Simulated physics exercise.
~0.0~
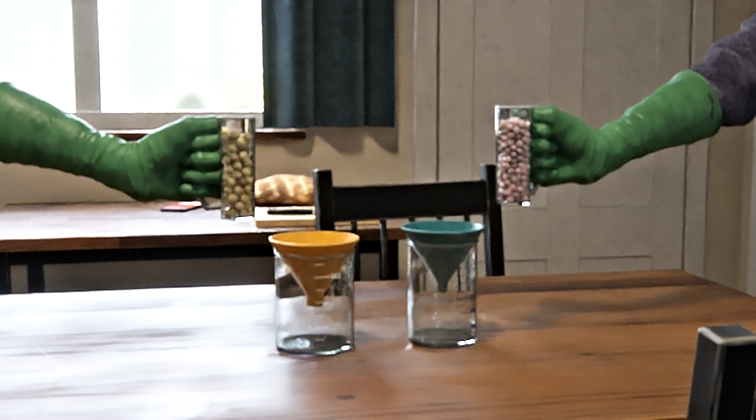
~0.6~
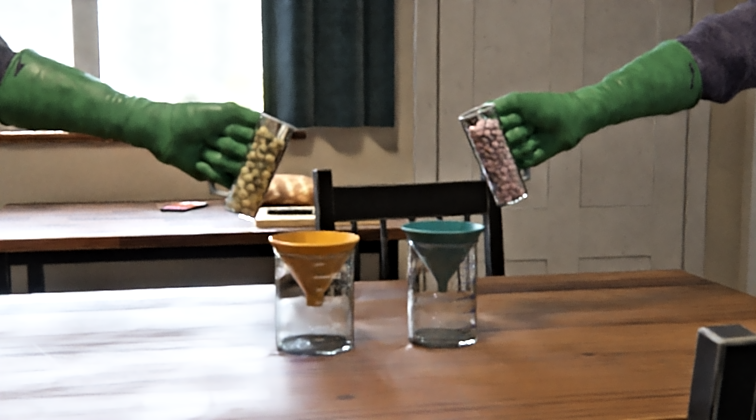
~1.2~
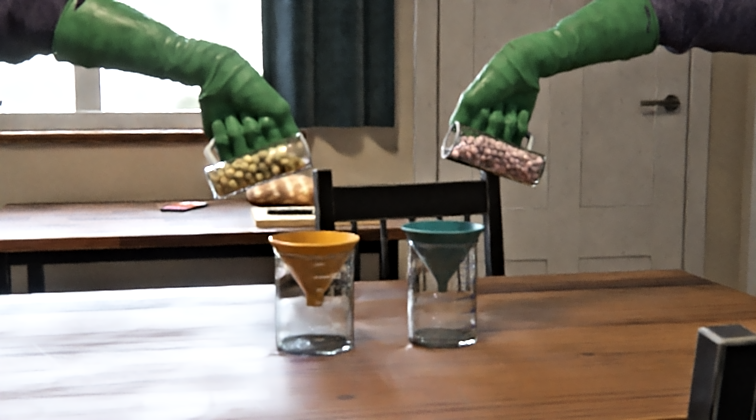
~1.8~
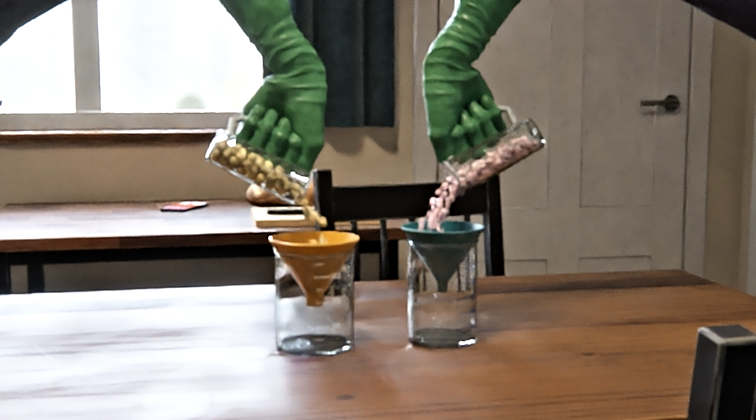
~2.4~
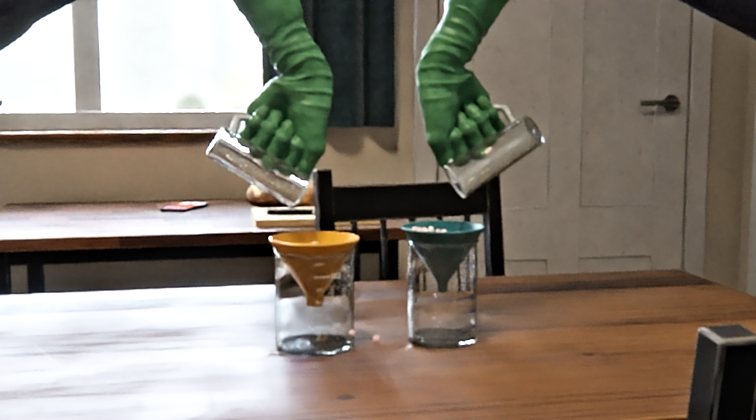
Two green-gloved hands hold clear cups above a wooden table, the left cup full of yellowish-green pellets and the right one full of pink pellets. From a still, front-on view in a room with a window, dark curtain and pale door, an orange funnel and a teal funnel sit in glass jars before a black chair. The hands move inward and tip the cups onto their sides. Pellets then pour into both funnels until the cups are empty. At the end, nearly all stay stuck in the funnels, and the jars below look almost empty.
